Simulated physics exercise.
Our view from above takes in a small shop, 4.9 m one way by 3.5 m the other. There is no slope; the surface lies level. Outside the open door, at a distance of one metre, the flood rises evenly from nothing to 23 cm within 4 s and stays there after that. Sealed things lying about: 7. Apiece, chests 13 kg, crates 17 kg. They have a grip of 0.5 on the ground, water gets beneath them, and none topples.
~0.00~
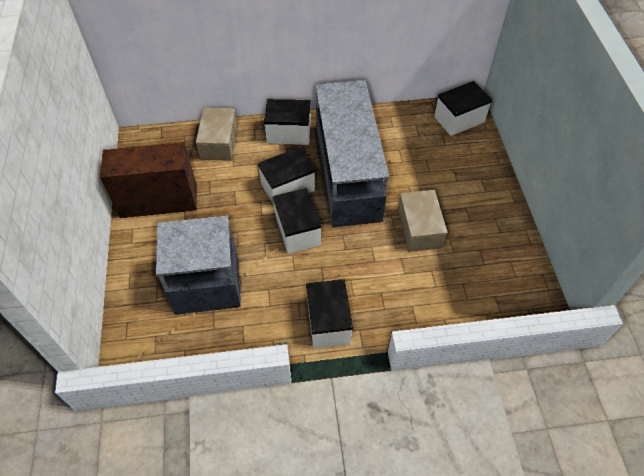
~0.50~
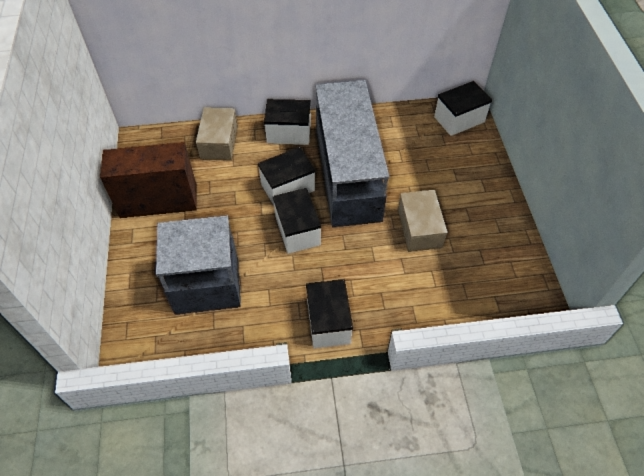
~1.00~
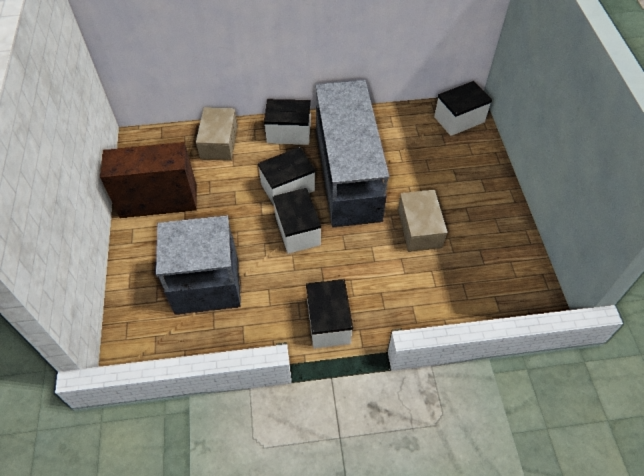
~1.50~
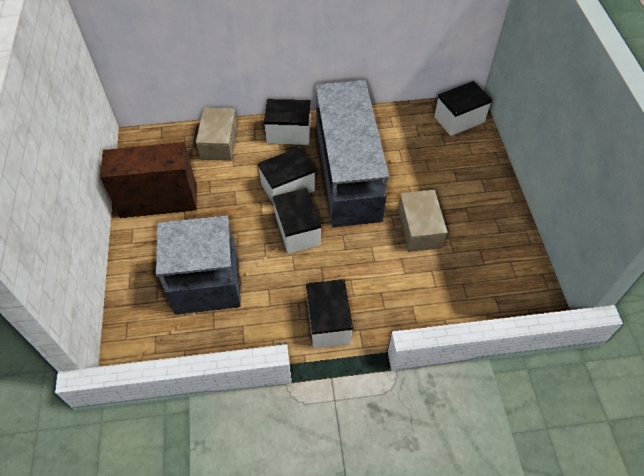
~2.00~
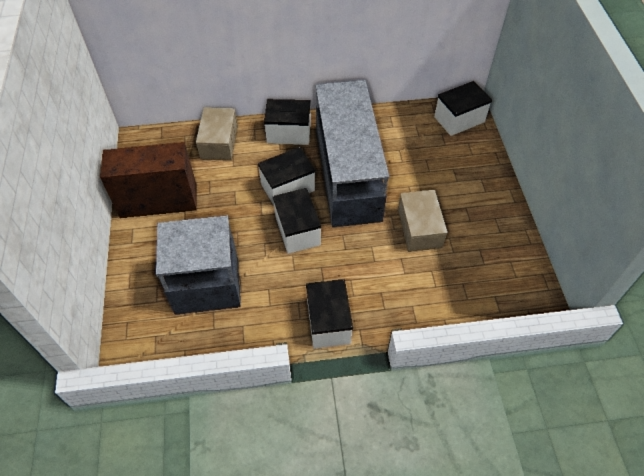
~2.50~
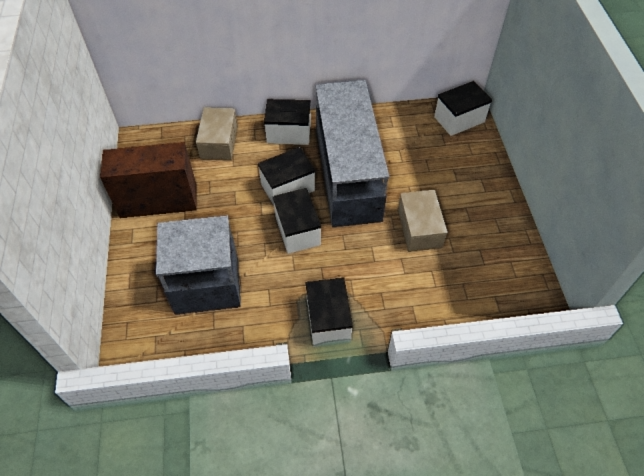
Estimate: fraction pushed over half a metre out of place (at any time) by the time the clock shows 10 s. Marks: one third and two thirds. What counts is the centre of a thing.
Two thirds or more.
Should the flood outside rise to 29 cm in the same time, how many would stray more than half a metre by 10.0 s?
In that case the number is 7.
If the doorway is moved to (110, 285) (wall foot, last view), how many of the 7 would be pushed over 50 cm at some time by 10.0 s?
In that case the number is 3.
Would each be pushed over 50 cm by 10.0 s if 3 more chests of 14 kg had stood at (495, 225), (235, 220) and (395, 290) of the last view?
Order as given - inside the limit, above the limit, above the limit.
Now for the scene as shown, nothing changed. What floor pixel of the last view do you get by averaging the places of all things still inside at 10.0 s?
Around (310, 147).
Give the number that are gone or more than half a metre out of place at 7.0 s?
By that point, 4.
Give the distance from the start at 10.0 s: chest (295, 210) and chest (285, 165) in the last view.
They've ended up 150 cm and 100 cm away, in that order.
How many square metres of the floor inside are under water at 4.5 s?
Some 6.5 m2 of it.
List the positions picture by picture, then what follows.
In the first picture, a chest at (329, 305) rests on the ground; a chest at (465, 97), on the bottom; water covers 0.0 m2; 0 of 7 have shifted.
In the second picture, a chest at (329, 305) rests on the ground; a chest at (465, 97) rests on the ground; water covers 0.0 m2; 0 of 7 have shifted.
In the third picture, a chest at (329, 305) rests on the ground; a chest at (465, 97) rests on the ground; 0.0 m2 under water; 0 of 7 have shifted.
In the fourth picture, a chest at (329, 305), on the bottom; a chest at (465, 97), on the bottom; 0.0 m2 under water; 0 of 7 have shifted.
In the fifth picture, a chest at (329, 305), on the bottom; a chest at (465, 97) rests on the ground; water covers 0.0 m2; 0 of 7 have shifted.
In the sixth picture, a chest at (329, 303) rests on the ground; a chest at (465, 97), on the bottom; 0.3 m2 under water; 0 of 7 have shifted.
After 3.5 s 0 of 7 are over 50 cm from their spots; 0 afloat.
After 4.5 s 1 of 7 are over 50 cm from their spots; 0 afloat.
After 7.0 s 4 of 7 are over 50 cm from their spots; 4 afloat.
After 10.0 s 7 of 7 are over 50 cm from their spots, and 7 have been at some point; 7 afloat.
